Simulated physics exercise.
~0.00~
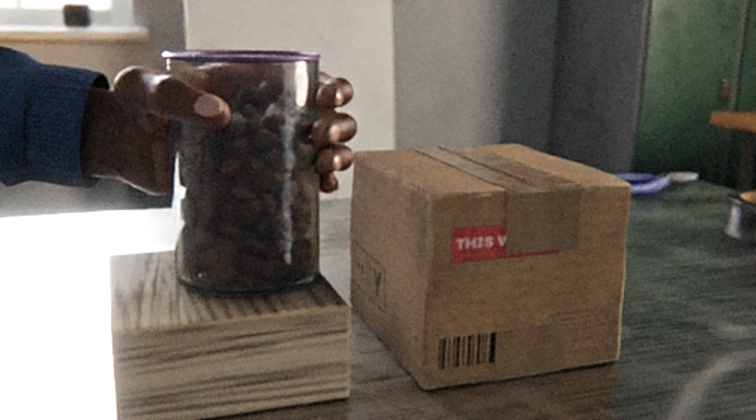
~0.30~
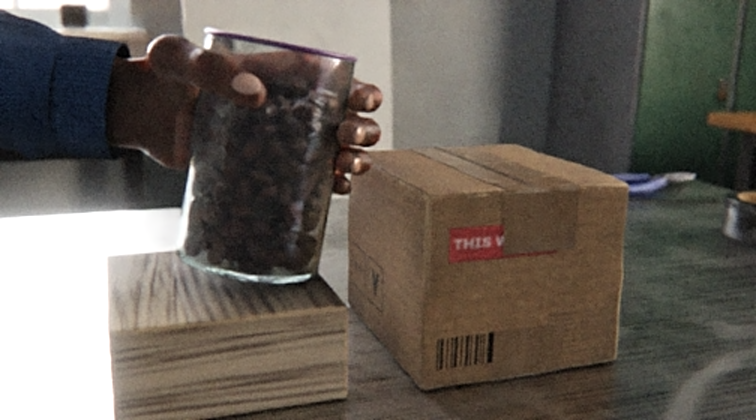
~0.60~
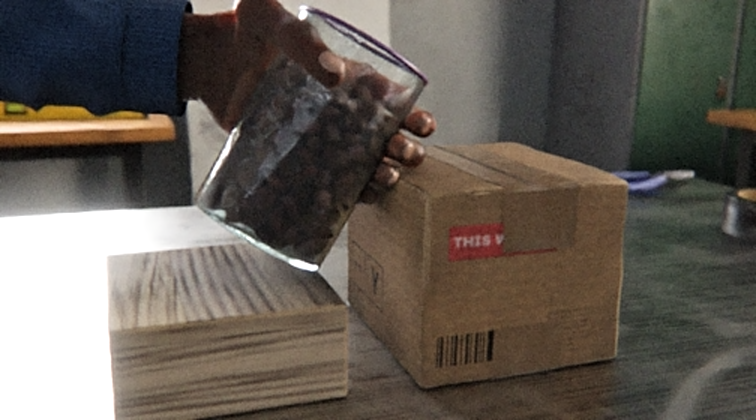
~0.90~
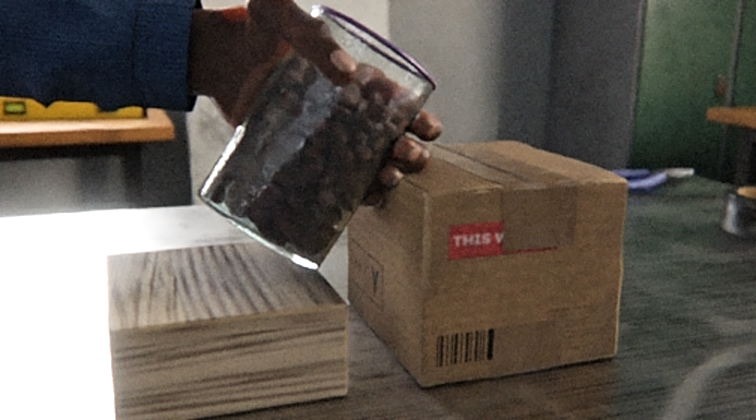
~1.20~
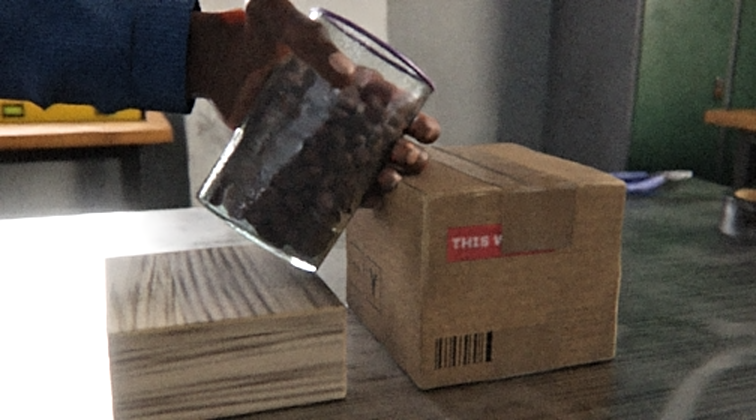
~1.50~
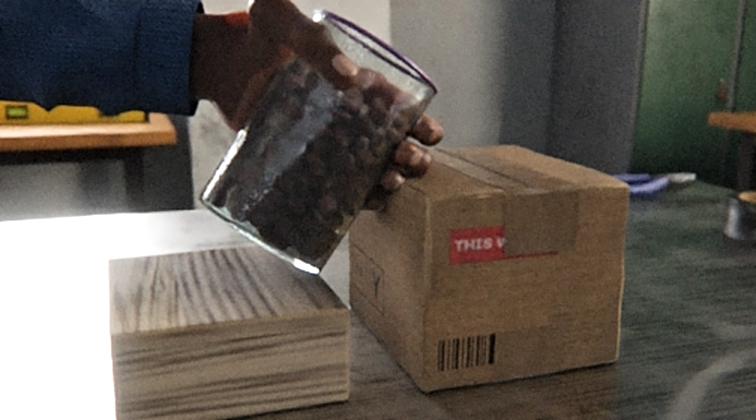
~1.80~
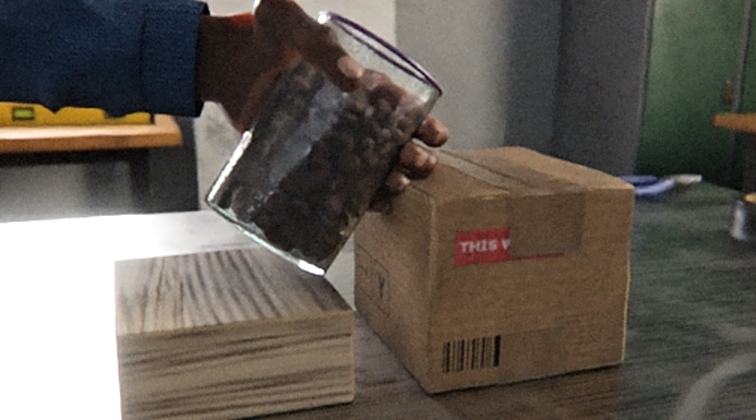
A hand lifts a glass of dark pieces and tilts it against a cardboard box, spilling nothing.
